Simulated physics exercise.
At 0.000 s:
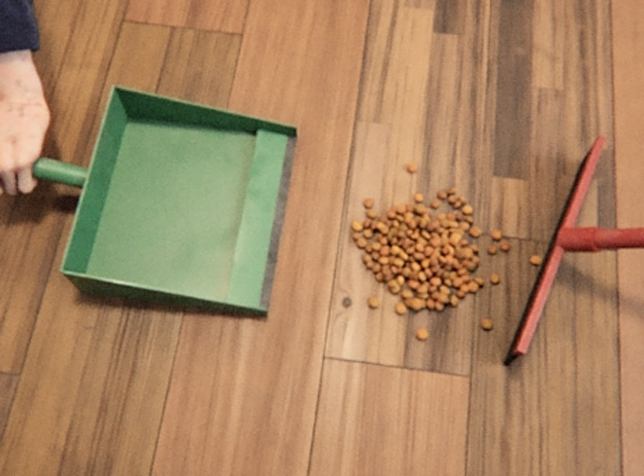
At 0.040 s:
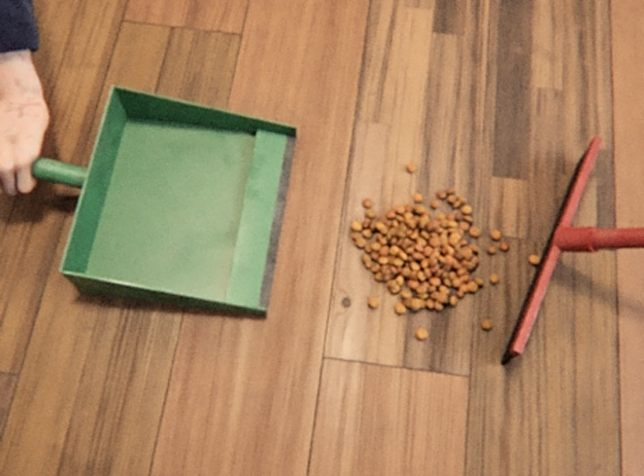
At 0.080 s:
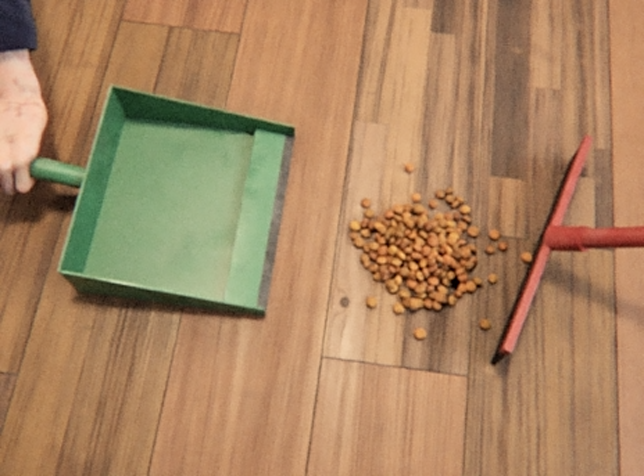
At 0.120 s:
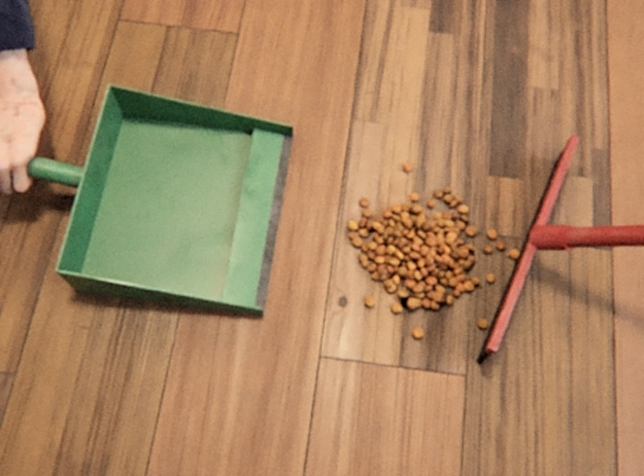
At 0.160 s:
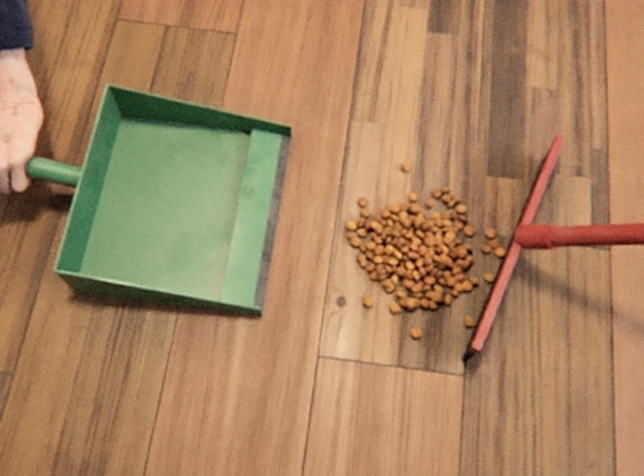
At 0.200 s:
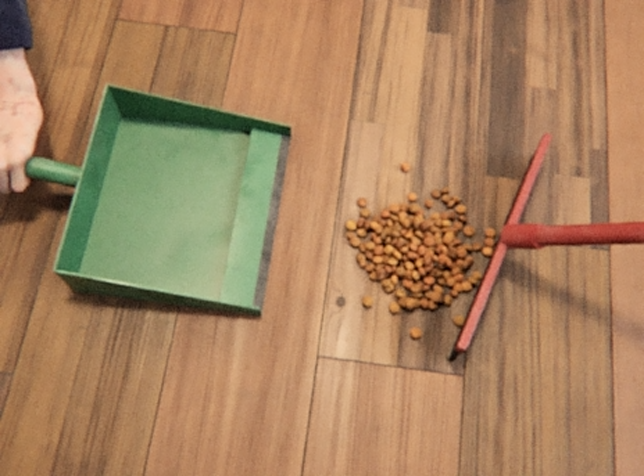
Red squeegee sliding left across a wood floor, nudging the nearest bits of brown kibble, while a hand holds a green dustpan.
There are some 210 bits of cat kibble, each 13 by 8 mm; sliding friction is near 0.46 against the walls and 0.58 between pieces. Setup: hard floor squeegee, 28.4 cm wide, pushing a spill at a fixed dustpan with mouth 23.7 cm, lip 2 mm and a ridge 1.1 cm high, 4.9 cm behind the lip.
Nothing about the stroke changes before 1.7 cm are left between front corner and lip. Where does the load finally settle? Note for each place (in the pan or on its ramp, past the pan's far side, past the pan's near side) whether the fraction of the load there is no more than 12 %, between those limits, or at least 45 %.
Pan: No more than 12 %; far side: No more than 12 %; near side: No more than 12 %.
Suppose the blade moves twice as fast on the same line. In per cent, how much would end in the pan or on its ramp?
About 10 %.
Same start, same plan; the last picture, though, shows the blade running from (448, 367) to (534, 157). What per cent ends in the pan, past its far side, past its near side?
Split: Pan = 0, far = 0, near = 5.
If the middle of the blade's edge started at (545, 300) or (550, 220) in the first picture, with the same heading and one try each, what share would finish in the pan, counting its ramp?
Around 0 percent, then around 15 percent.
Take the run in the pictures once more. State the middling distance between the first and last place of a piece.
The figure is about 14 cm.
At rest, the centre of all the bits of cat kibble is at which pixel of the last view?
After settling, the middle sits near (303, 228).
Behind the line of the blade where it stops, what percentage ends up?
Close to 0 percent.
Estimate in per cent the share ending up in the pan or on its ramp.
It comes to close to 10 percent.
After 0.47 s, middle of the blade 16 cm from the lip; 0 % over the lip, far side 0 %, near side 0 %.
After 0.65 s, middle of the blade 10 cm from the lip; 0 % over the lip, far side 0 %, near side 0 %.
After 0.95 s, middle of the blade 6 cm from the lip; 10 % over the lip, far side 0 %, near side 0 %.
By 1.2 s all is still; pan 10 %, far side 0 %, near side 0 %, in front of the lip or behind the blade 90 %.
